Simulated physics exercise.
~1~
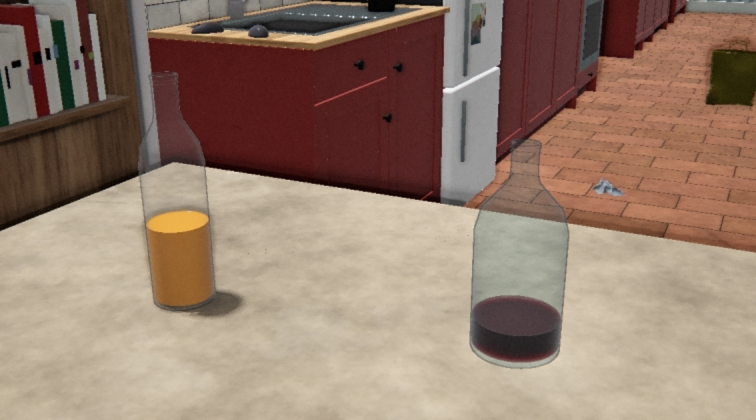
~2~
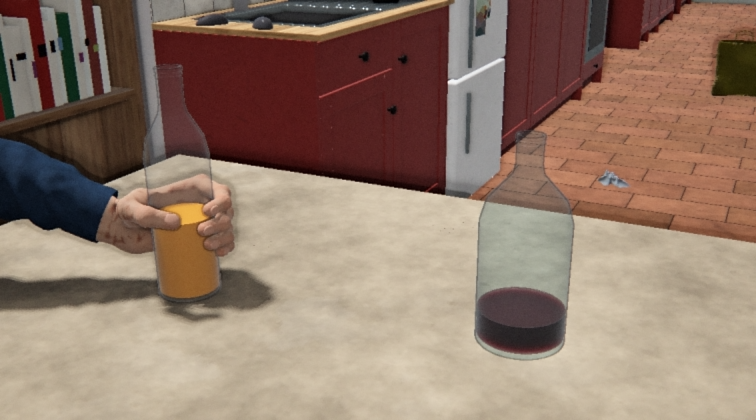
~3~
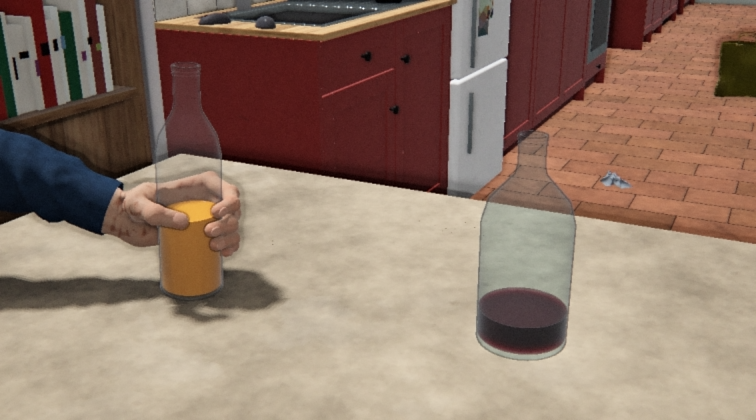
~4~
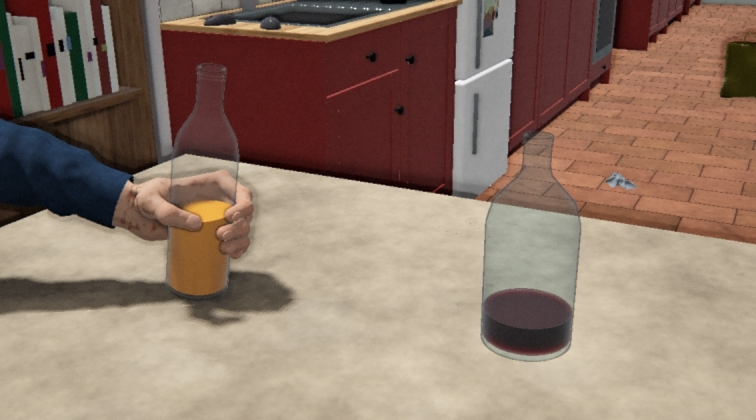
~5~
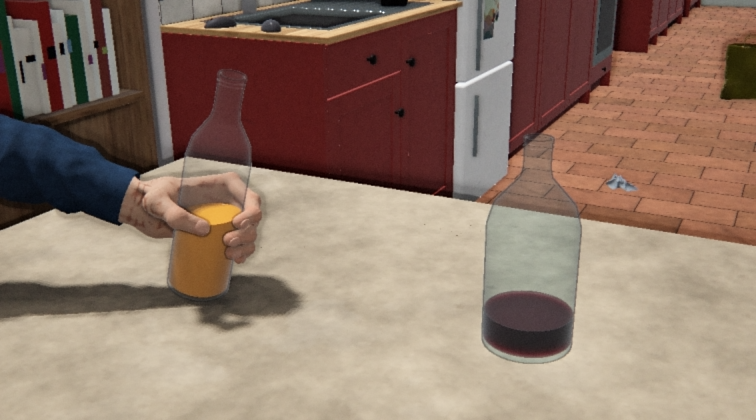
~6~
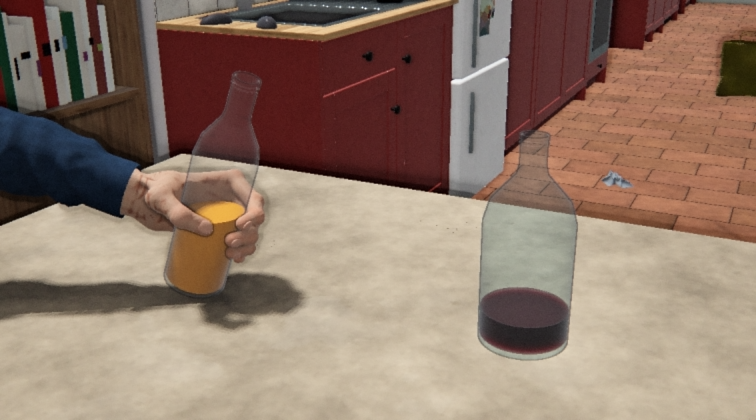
A hand in a dark blue sleeve took hold of the left bottle of orange liquid, lifted it slightly and leaned it to the right, while the bottle of dark red liquid stood still.
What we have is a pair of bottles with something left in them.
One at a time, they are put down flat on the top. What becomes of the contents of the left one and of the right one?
Left: They run out; right: They stay put.
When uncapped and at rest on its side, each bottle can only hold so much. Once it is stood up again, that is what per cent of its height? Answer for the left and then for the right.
In turn 22 and 26 per cent.
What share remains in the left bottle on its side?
Something near 65 in a hundred stays put.
Next, the left bottle is nearly down; left bottle, dry at the neck.
After that, the left bottle lies flat; left bottle, some has come out.
Finally, both lie flat; left bottle, some has come out; right bottle, dry at the neck.
